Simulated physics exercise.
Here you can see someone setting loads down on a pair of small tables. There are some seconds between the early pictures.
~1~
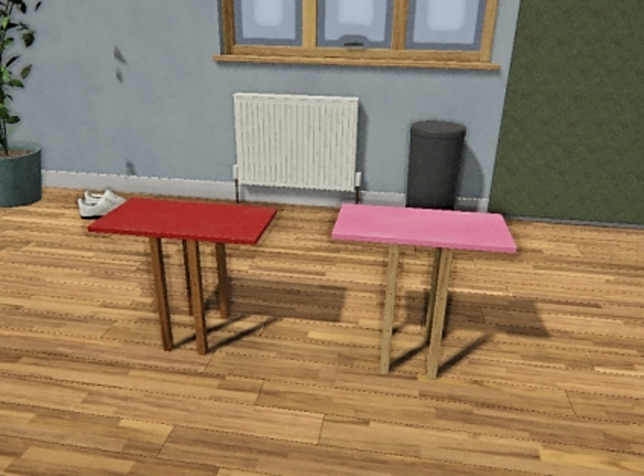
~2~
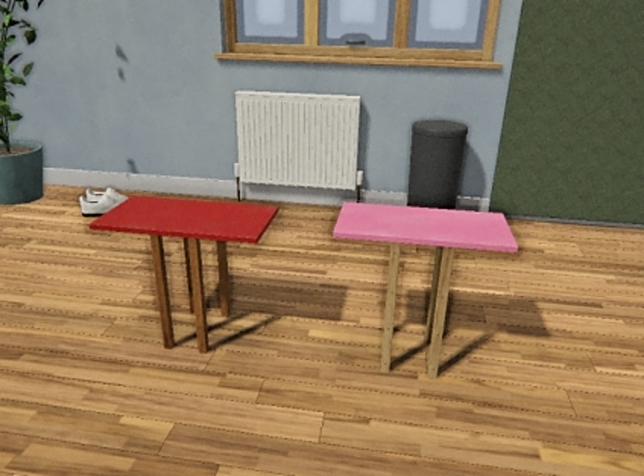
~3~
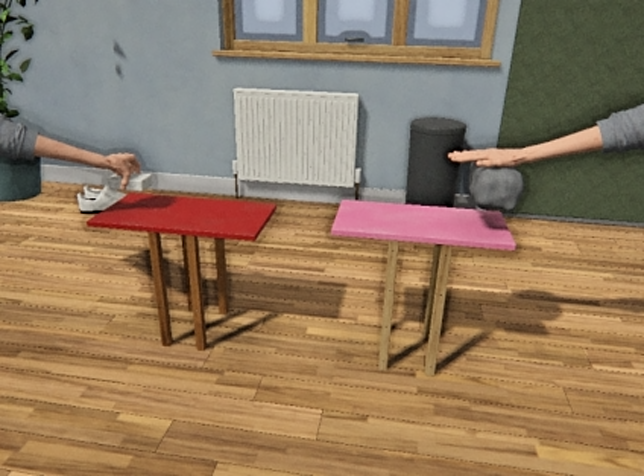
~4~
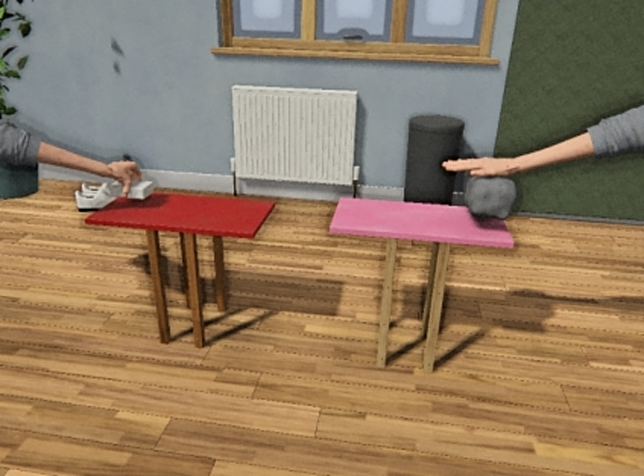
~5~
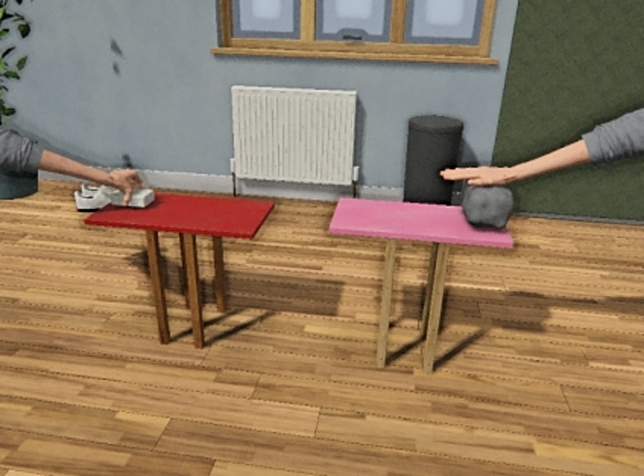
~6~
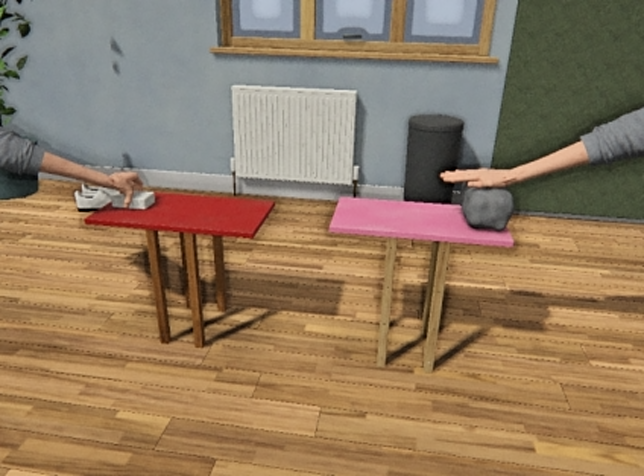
Two hands reached in from opposite sides, the left one lowering a small pale sponge onto a red table while the right one lowered a gray cushion onto a pink table, both staying on their loads.
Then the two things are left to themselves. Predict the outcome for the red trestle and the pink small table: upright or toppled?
Red trestle - upright; pink small table - upright.
Then, 0.62 s past the last view, red trestle at rest near (185, 212); pink small table at rest near (418, 220).
Finally, the red trestle stays flat on its feet, near (185, 212); the pink small table stays flat on its feet, near (418, 220).
